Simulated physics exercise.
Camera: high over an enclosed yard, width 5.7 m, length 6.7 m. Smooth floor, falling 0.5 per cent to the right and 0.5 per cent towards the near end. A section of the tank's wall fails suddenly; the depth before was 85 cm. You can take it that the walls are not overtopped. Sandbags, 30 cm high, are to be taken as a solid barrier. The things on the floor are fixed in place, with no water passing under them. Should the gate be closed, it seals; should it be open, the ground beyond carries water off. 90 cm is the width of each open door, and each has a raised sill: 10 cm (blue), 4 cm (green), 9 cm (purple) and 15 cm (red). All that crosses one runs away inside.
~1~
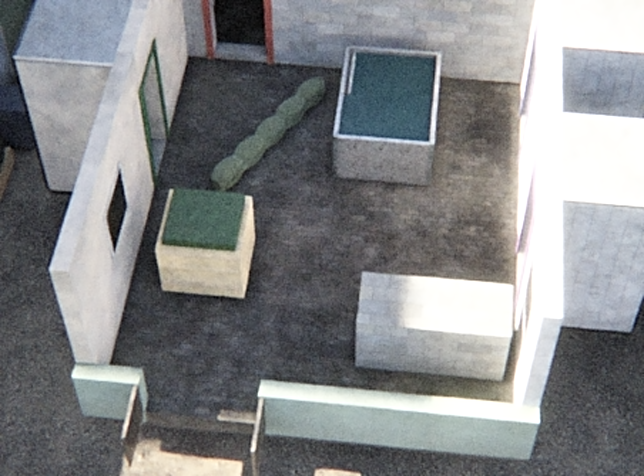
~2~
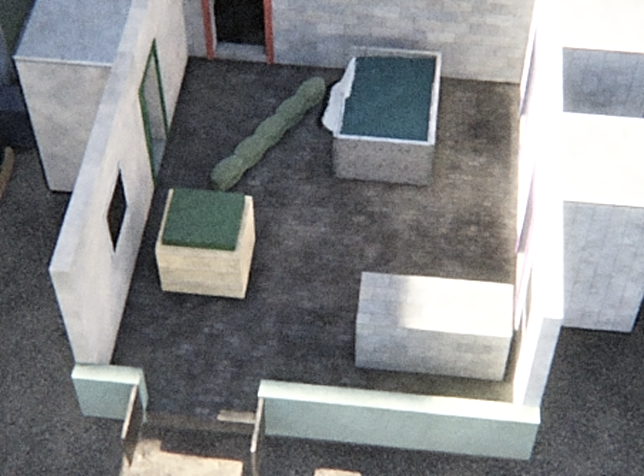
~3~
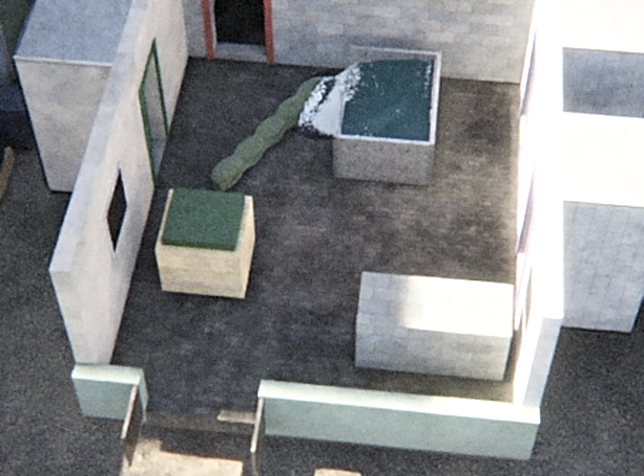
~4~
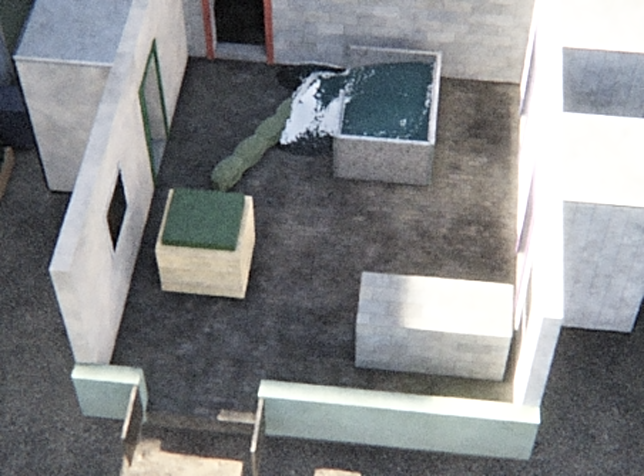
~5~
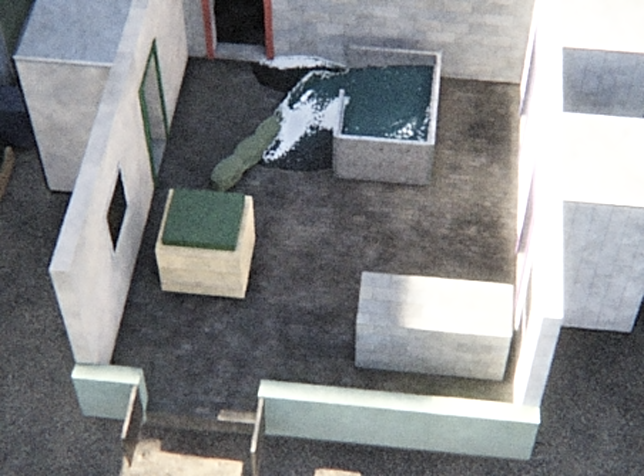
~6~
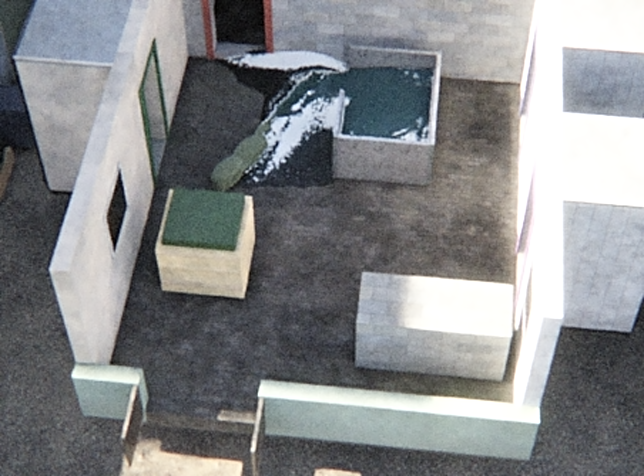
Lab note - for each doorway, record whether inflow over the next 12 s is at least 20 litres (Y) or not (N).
The blue door is going to fall short of the limit; the green door is going to top the limit; the purple door is going to fall short of the limit; the red door is going to fall short of the limit.
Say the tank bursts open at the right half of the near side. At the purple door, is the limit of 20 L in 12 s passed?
Against the limit, purple exceeds it.
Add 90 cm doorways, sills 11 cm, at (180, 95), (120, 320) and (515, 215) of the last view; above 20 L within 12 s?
More, less, less.
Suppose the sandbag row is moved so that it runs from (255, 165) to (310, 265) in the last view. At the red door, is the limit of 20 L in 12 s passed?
Limit check - red: Fail, exceeded.
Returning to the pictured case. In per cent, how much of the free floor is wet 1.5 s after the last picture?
Some 45 per cent of the floor is wet.
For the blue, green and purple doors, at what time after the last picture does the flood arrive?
So blue at 2.0 s, green at 0.9 s, and purple at 4.5 s.
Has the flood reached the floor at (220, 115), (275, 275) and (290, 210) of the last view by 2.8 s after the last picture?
Listed in turn: Swamped / swamped / swamped.
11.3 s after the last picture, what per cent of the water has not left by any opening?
Close to 80 in a hundred remains.
Then, 0.7 s after the last picture water covers 30 % of the floor and is deepest (54 cm) near (320, 105); blue door not reached, green door not reached, purple door not reached, red door 14 cm at the sill, 0 L in.
Then, 1.5 s after the last picture water covers 45 % of the floor and is deepest (40 cm) near (320, 105); blue door not reached, green door 11 cm at the sill, 4 L in, purple door not reached, red door 9 cm at the sill, 0 L in.
Then, 2.8 s after the last picture water covers 60 % of the floor and is deepest (26 cm) near (320, 105); blue door 4 cm at the sill, 0 L in, green door 7 cm at the sill, 23 L in, purple door not reached, red door 10 cm at the sill, 4 L in.
Then, 6.3 s after the last picture water covers 90 % of the floor and is deepest (16 cm) near (512, 323); blue door 3 cm at the sill, 0 L in, green door 6 cm at the sill, 60 L in, purple door 10 cm at the sill, 1 L in, red door 8 cm at the sill, 5 L in.
Then, 11.3 s after the last picture water covers 95 % of the floor and is deepest (9 cm) near (518, 121); blue door 7 cm at the sill, 0 L in, green door 4 cm at the sill, 77 L in, purple door 7 cm at the sill, 6 L in, red door 5 cm at the sill, 5 L in.
